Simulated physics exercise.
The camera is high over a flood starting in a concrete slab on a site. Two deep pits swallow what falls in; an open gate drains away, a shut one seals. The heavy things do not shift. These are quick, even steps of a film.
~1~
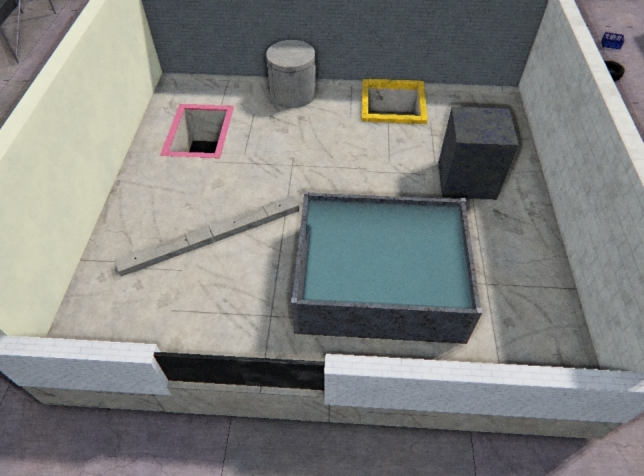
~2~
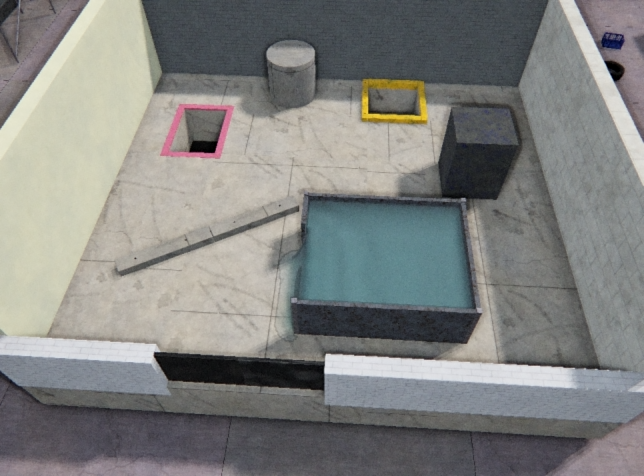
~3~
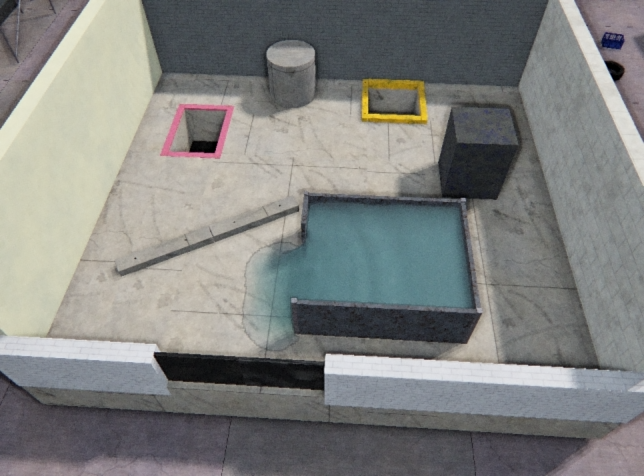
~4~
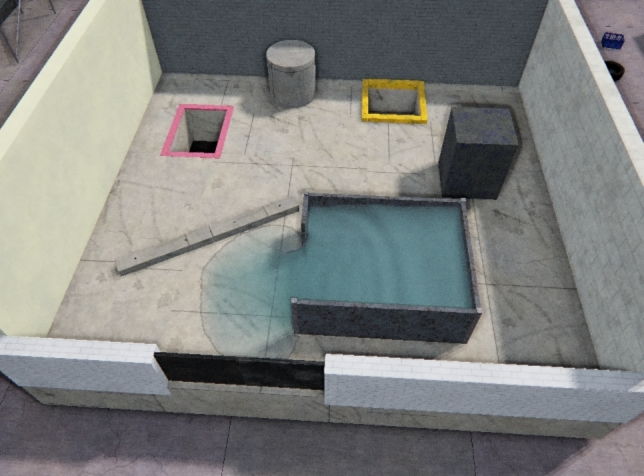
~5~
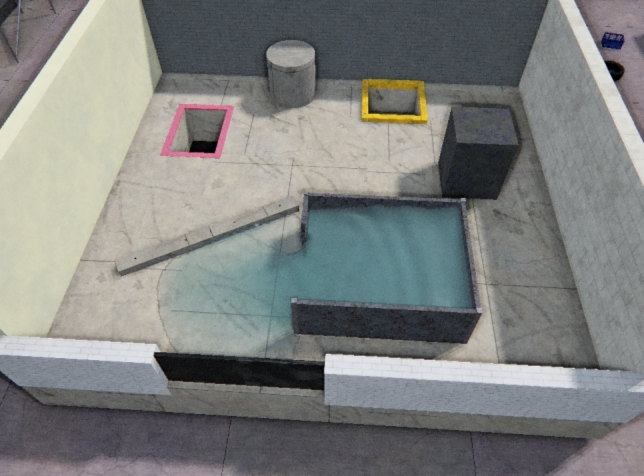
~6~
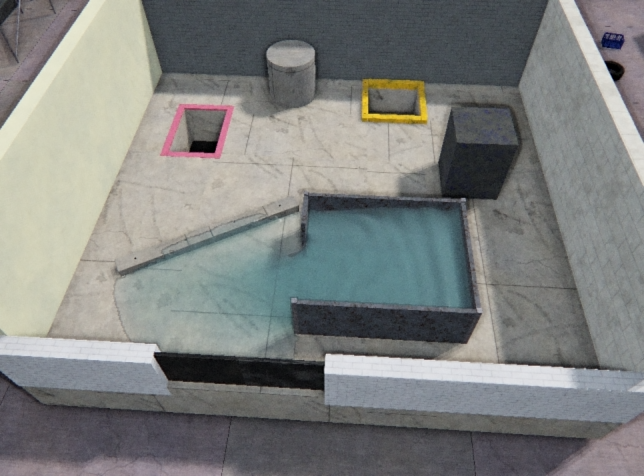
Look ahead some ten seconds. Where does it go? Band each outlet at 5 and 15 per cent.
One by one: The gate takes less than 5 %; the pink pit takes more than 15 %; the yellow pit takes less than 5 %.
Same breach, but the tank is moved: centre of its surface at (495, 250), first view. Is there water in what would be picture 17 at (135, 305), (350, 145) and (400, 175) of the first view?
In that order: Covered, clear, dry.
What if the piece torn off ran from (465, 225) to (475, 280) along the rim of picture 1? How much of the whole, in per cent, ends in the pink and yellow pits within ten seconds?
In per cent: Pink 2, yellow 8.
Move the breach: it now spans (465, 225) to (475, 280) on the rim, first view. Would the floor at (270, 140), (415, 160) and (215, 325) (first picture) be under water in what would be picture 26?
As listed: Dry, dry, covered.
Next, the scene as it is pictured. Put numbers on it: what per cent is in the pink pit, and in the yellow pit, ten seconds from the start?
In turn 18 and 0 per cent.
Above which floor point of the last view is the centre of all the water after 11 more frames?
At about (261, 291).
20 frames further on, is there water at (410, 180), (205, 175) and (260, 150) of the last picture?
In that order: Not flooded, under water, clear.
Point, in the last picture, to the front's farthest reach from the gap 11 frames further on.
I would point to (125, 160).
A moment on, water covers 20 % of the floor; the gate 0 %, the pink pit 0 %, the yellow pit 0 %.
Next, water covers 25 % of the floor; the gate 0 %, the pink pit 0 %, the yellow pit 0 %.
Then, water covers 35 % of the floor; the gate 0 %, the pink pit 2 %, the yellow pit 0 %.
Later, water covers 70 % of the floor; the gate 0 %, the pink pit 10 %, the yellow pit 0 %.
In the end, water covers 90 % of the floor; the gate 0 %, the pink pit 17 %, the yellow pit 0 %.
